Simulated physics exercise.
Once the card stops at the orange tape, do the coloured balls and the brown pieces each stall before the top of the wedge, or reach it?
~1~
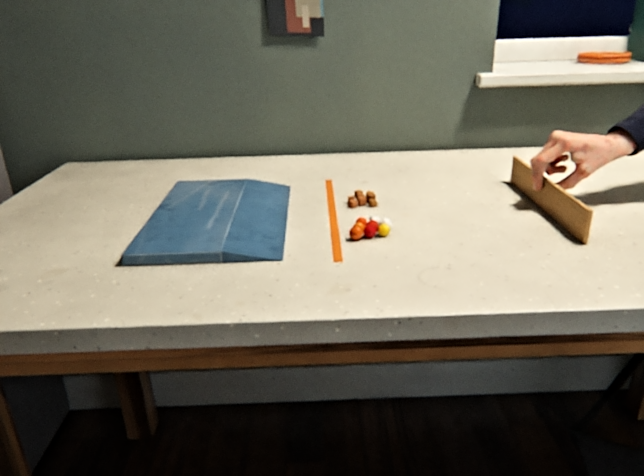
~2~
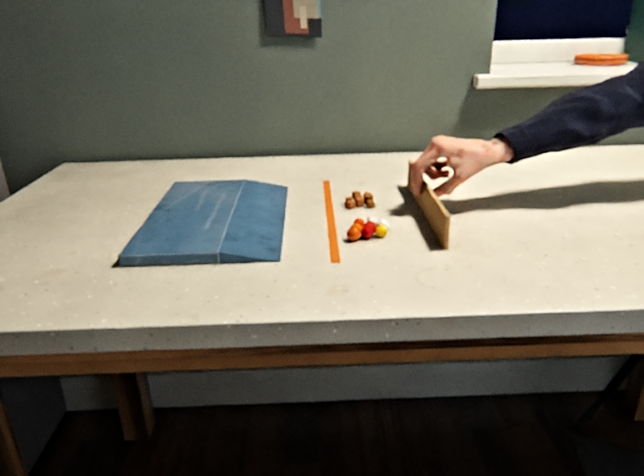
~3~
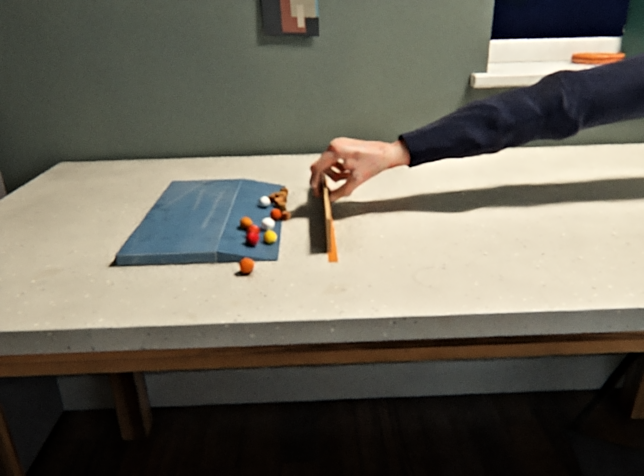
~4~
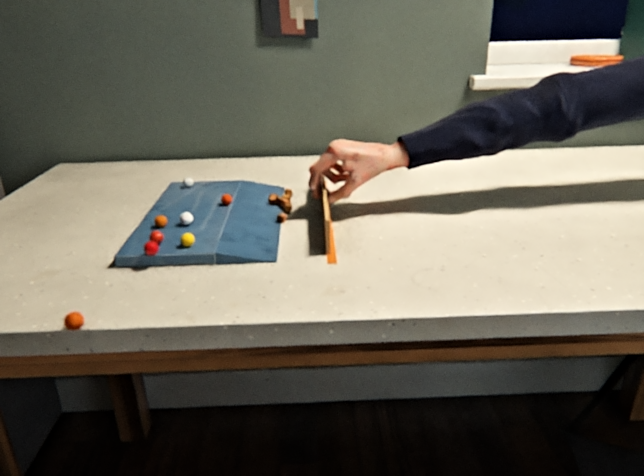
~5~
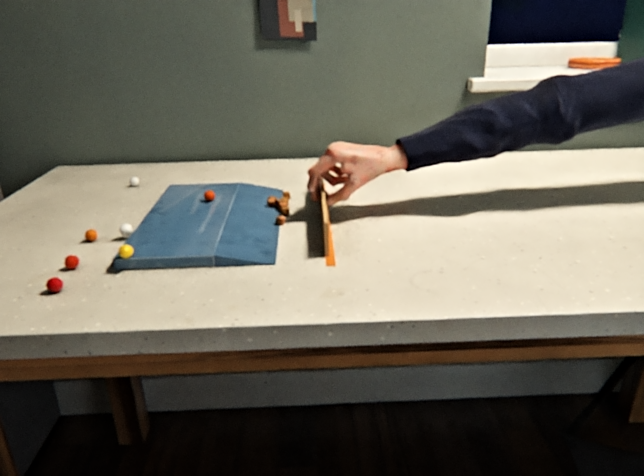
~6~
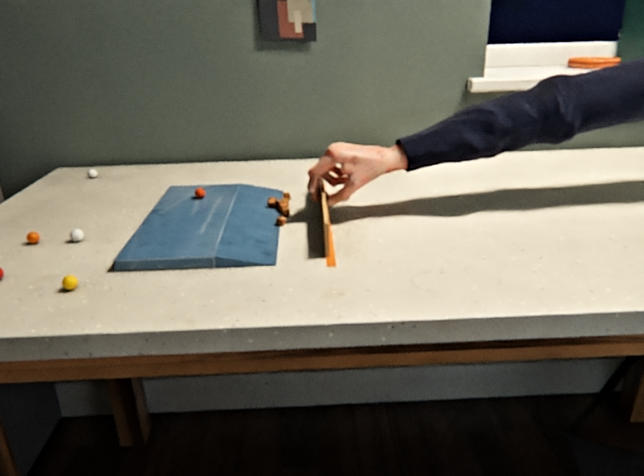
The two groups differ. Coloured balls reach the top of the wedge, while the brown pieces stall near its lower edge before the top.
